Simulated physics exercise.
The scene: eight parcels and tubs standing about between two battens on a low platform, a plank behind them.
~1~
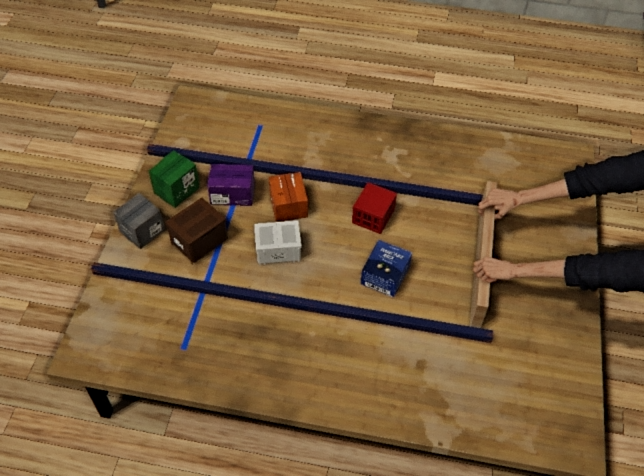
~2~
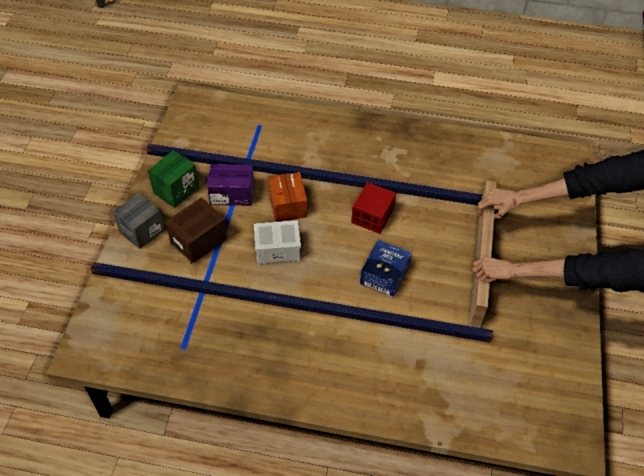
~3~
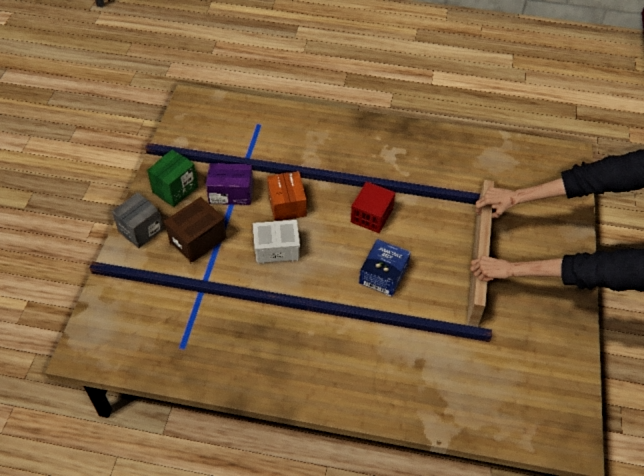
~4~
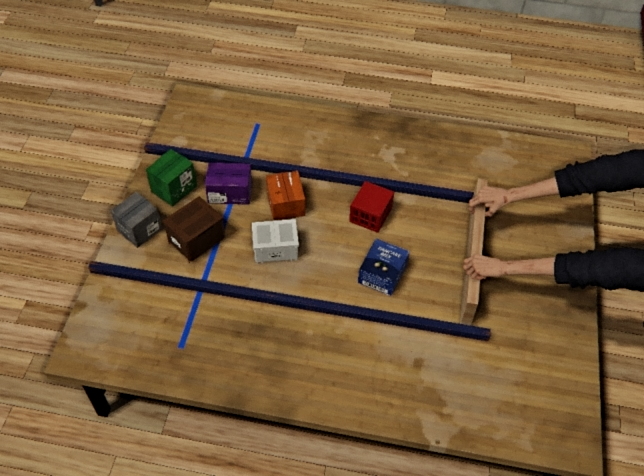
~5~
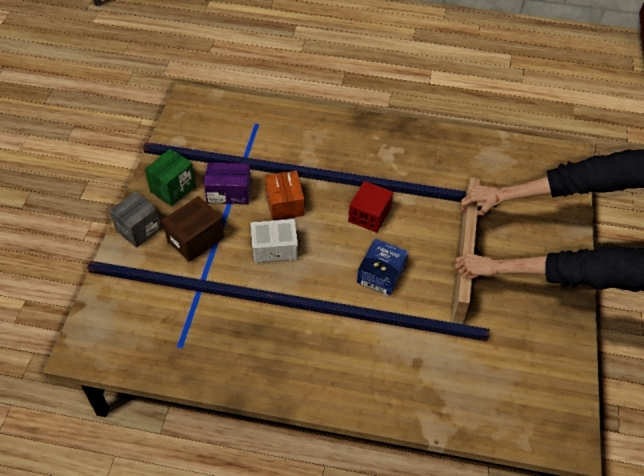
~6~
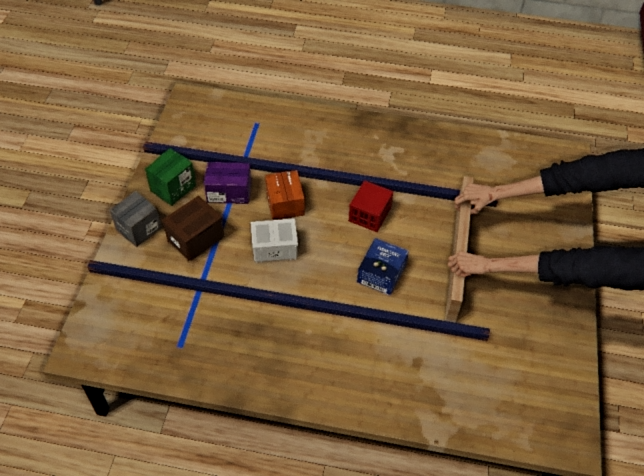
A low wooden platform on a plank floor is seen from above at an angle, the view almost steady. Between two dark blue battens, green, grey, brown and purple boxes cluster at the left around a blue tape line, with orange and white ones just right of it and red and blue ones farther right. Two dark-sleeved arms at the right slide a wooden plank slightly leftward, while the boxes stay put, untouched.
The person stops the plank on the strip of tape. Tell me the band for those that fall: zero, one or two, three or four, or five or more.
Here the number that fall off is one or two.
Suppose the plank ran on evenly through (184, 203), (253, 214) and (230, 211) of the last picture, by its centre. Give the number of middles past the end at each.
The counts: 4, 0 and 2.
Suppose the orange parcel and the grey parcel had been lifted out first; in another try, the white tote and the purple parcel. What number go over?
It would be 0 and 0.
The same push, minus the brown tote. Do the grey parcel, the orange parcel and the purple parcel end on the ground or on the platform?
The grey parcel holds on, the orange parcel is kept, the purple parcel is kept.
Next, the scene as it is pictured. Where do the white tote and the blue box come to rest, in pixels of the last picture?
About (163, 214), and the other about (194, 238).
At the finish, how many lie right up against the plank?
It touches 2.
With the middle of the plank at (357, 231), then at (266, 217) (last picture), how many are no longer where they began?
2 and 8.
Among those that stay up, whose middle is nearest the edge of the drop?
The brown tote ends nearest.
Soon after, none off yet; grey parcel at rest near (136, 219); green parcel at rest near (171, 177); brown tote at rest near (194, 229).
Then, none off yet; grey parcel moved a little near (125, 217); green parcel moved a little near (151, 177); brown tote moved about its own width near (159, 227).
By the end, the number that fall off is one or two; fallen, green parcel and grey parcel.
